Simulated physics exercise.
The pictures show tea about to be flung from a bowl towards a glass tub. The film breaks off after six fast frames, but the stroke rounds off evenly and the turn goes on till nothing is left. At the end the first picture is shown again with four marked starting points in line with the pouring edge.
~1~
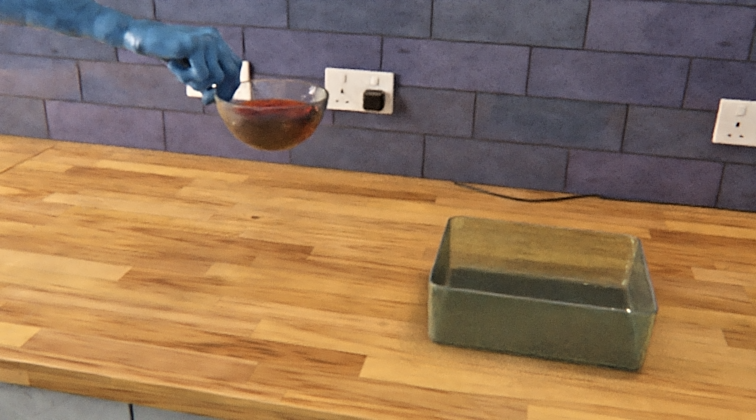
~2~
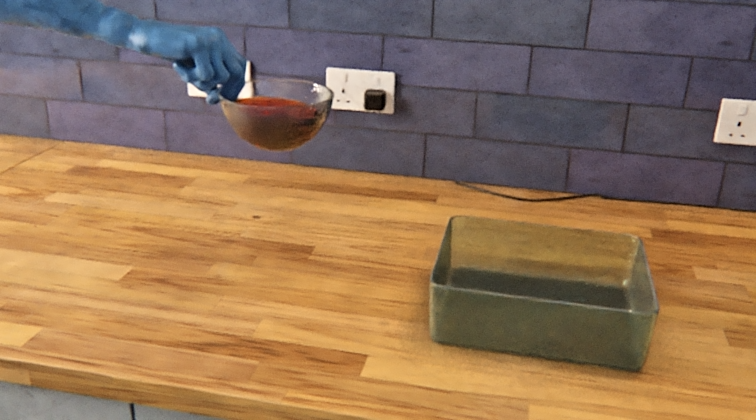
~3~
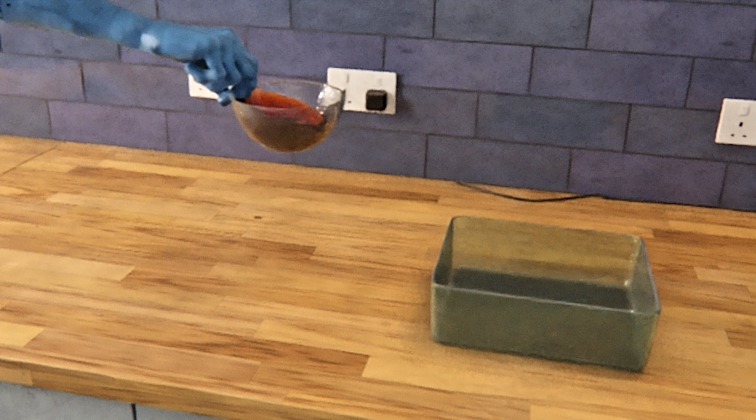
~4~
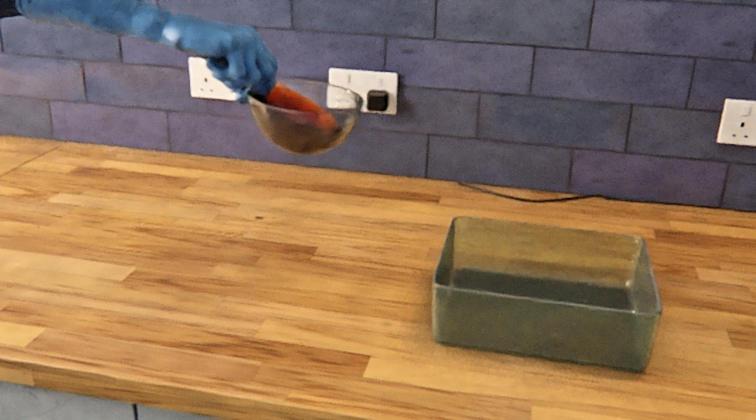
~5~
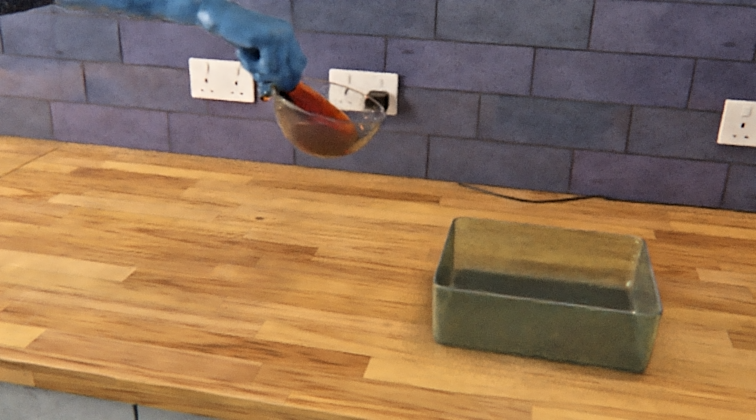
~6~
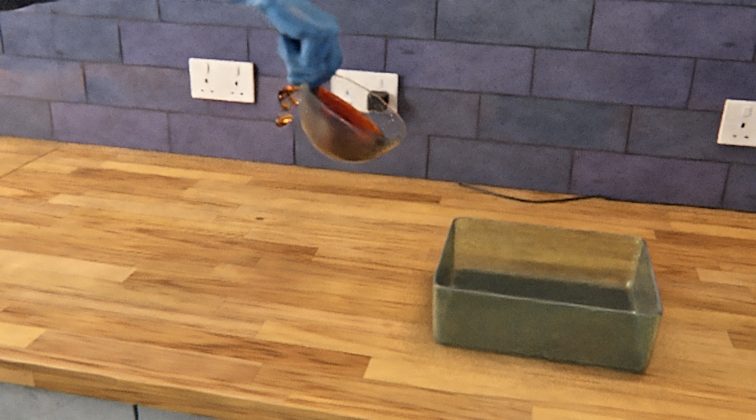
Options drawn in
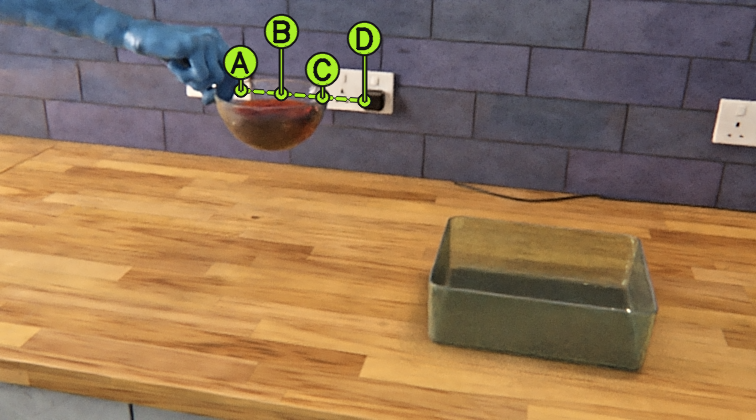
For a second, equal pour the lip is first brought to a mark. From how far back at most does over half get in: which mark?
B.
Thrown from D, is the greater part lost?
No.
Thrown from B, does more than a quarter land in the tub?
Yes.
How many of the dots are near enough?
Three of the four.
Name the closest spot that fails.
A.
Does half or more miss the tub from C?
No.
On the marked copy, A at (240, 90); B at (281, 93); C at (322, 97); D at (364, 100).
For spot A, about 28 % lands in the tub, 63 % falls short and 9 % goes beside or beyond.
For spot B, about 66 % lands in the tub, 22 % falls short and 13 % goes beside or beyond.
For spot C, about 73 % lands in the tub, 8 % falls short and 19 % goes beside or beyond.
For spot D, about 76 % lands in the tub, 8 % falls short and 16 % goes beside or beyond.
